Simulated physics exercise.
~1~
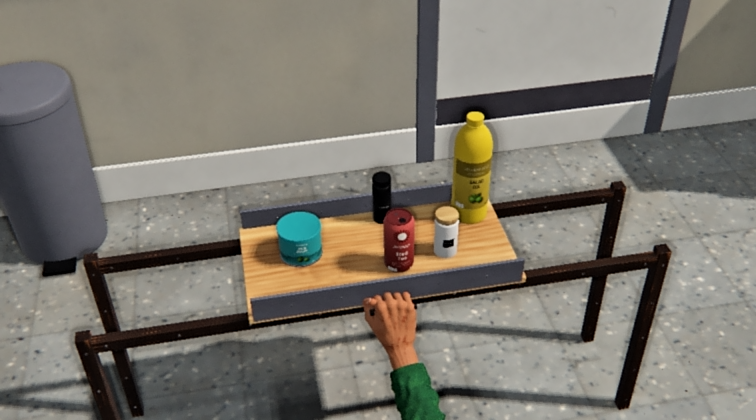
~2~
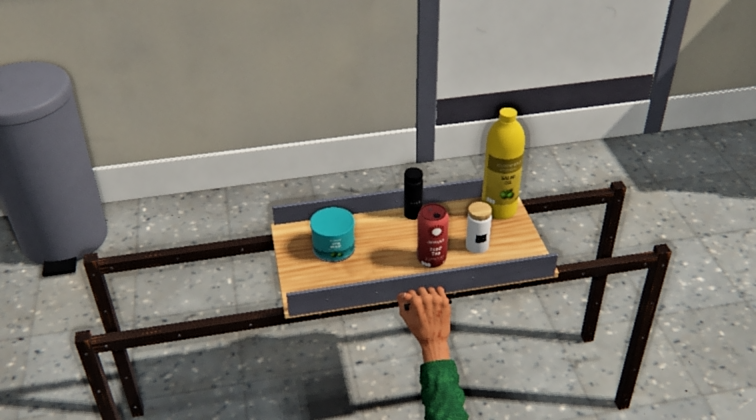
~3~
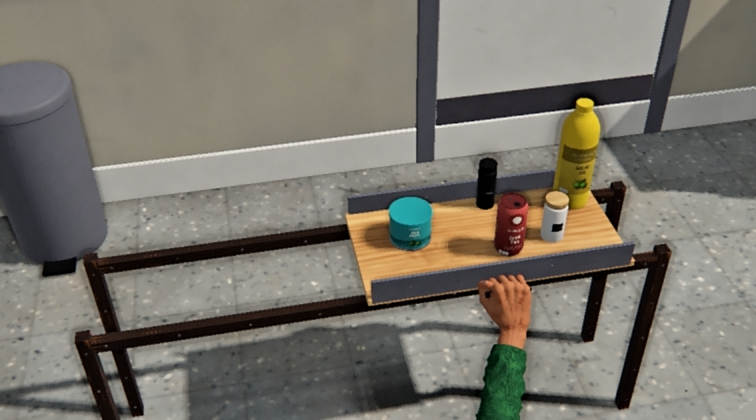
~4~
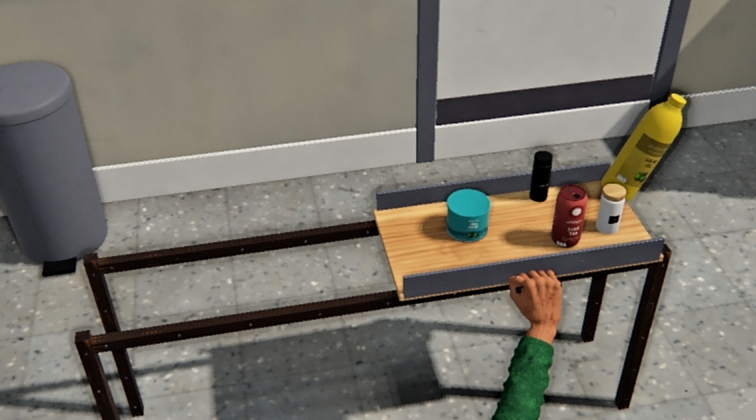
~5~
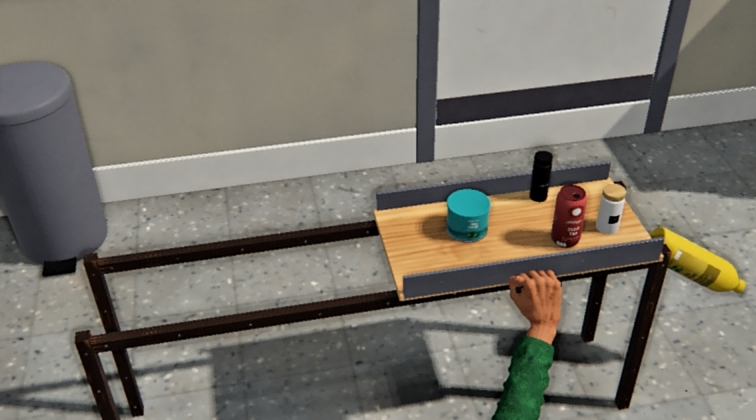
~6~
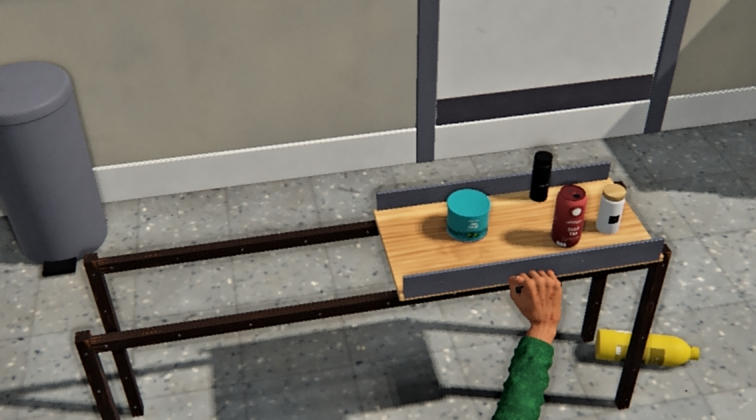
In this clip, a green-sleeved hand slides a wooden tray holding a turquoise tub, red can, black and white containers and a yellow bottle rightward along a dark frame until it stops; the bottle tips off the right end onto the floor, while the others stay upright.
